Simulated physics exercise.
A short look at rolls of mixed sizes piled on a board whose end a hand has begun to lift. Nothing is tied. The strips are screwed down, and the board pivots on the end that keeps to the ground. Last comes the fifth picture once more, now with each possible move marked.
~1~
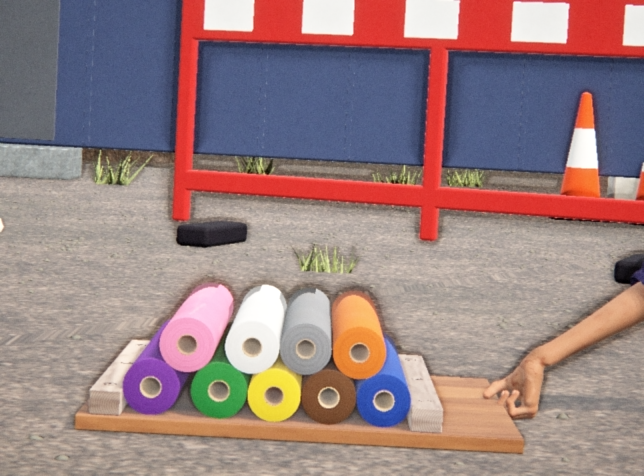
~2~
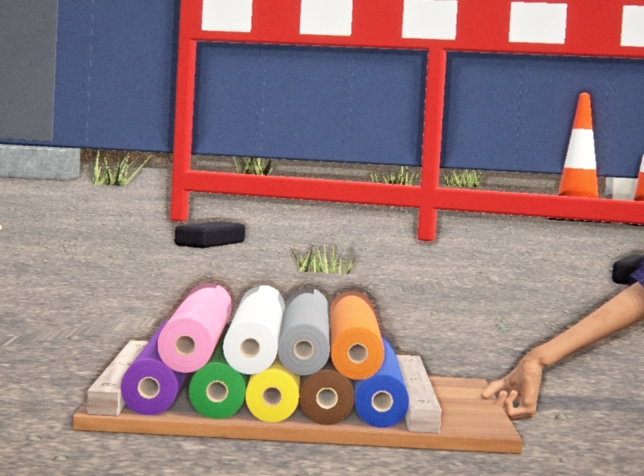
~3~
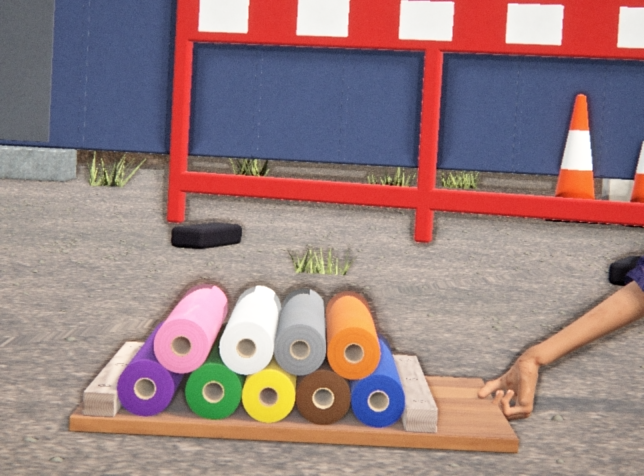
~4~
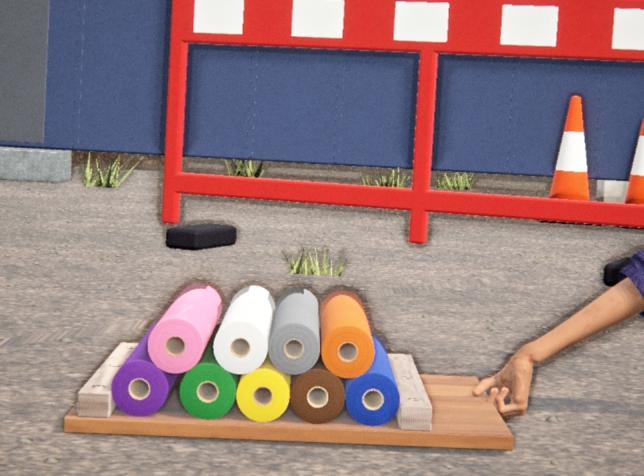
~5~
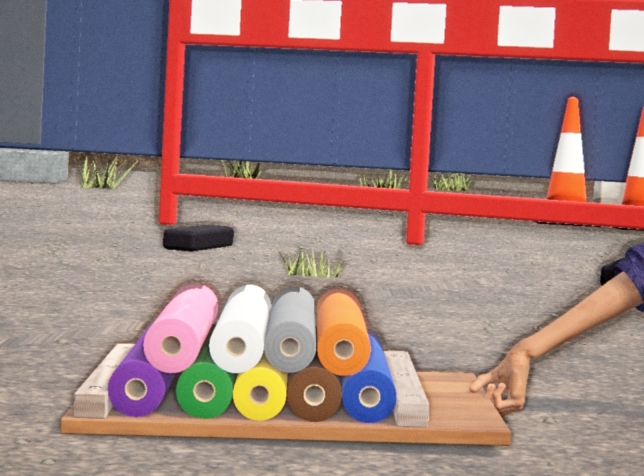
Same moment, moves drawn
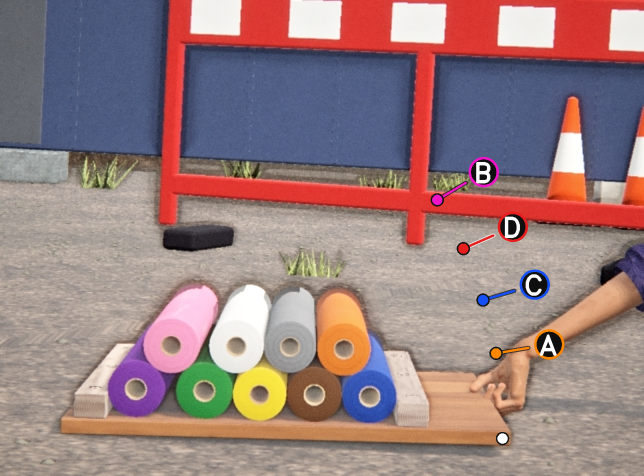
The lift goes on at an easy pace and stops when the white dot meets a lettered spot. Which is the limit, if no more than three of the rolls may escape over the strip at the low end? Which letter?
Lift it to D and no more.
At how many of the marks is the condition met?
Three of the four.
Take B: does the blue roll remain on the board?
The blue roll: Yes.
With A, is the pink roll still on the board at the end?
Yes, with A.
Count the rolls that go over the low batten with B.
The count is four.
On the copy, A at (496, 353); B at (437, 200); C at (483, 300); D at (464, 249); the white dot at (503, 439).
On D. First, board at 16°.
Then, board at 27°.
Finally, board at 27°, none over the low batten.
By contrast, A none over the low batten; B four over the low batten (white, grey, orange, pink); C none over the low batten.
